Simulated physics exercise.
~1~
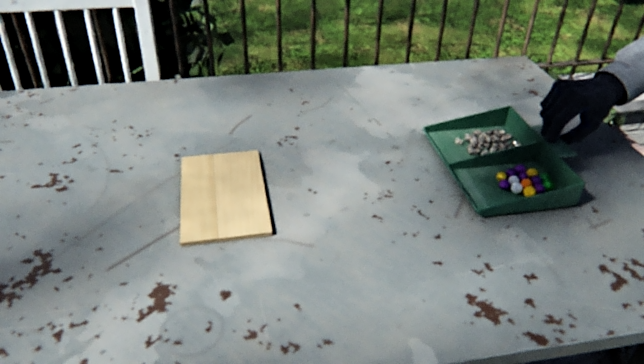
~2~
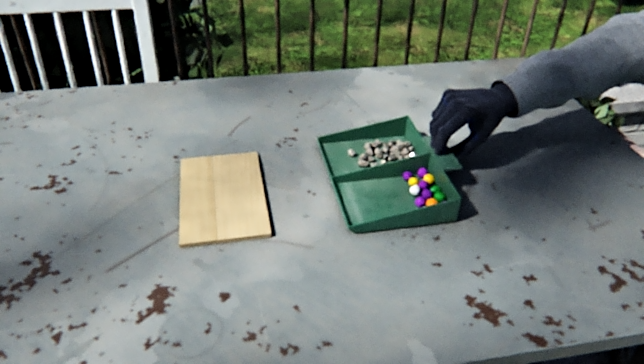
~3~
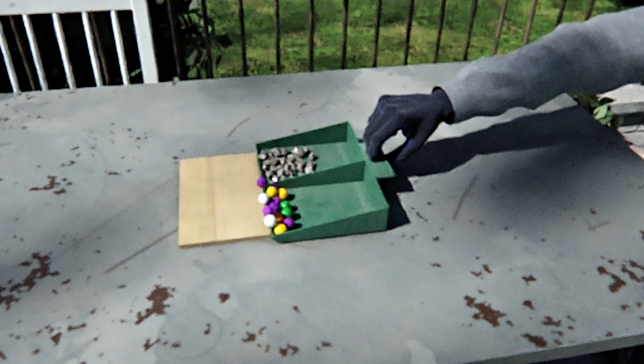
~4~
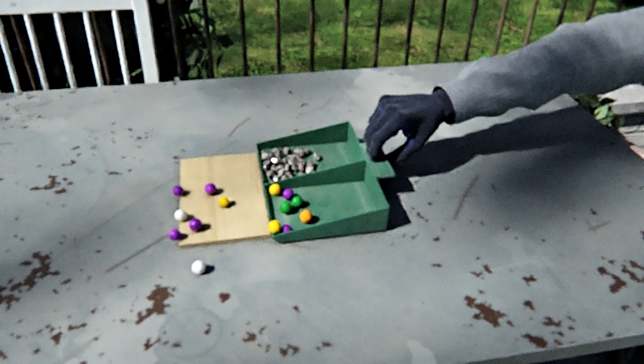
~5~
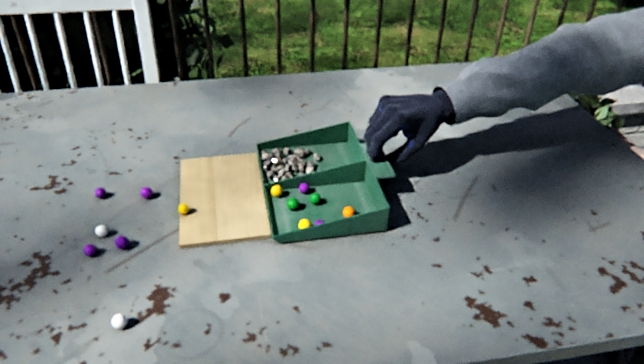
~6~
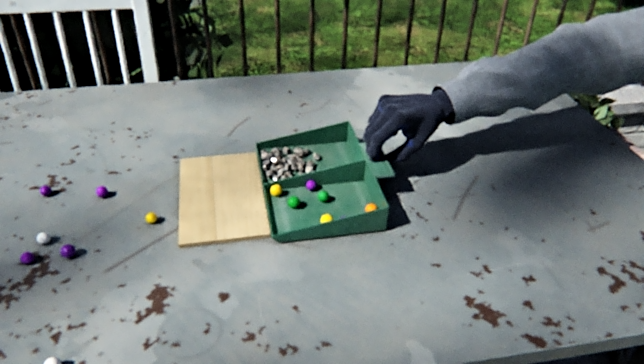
In the video, a gloved hand slides a green divided tray of colourful balls and grey pebbles left across a worn table until it stops at a flat wooden board; several balls roll out over the board and onto the table, while the pebbles stay inside.
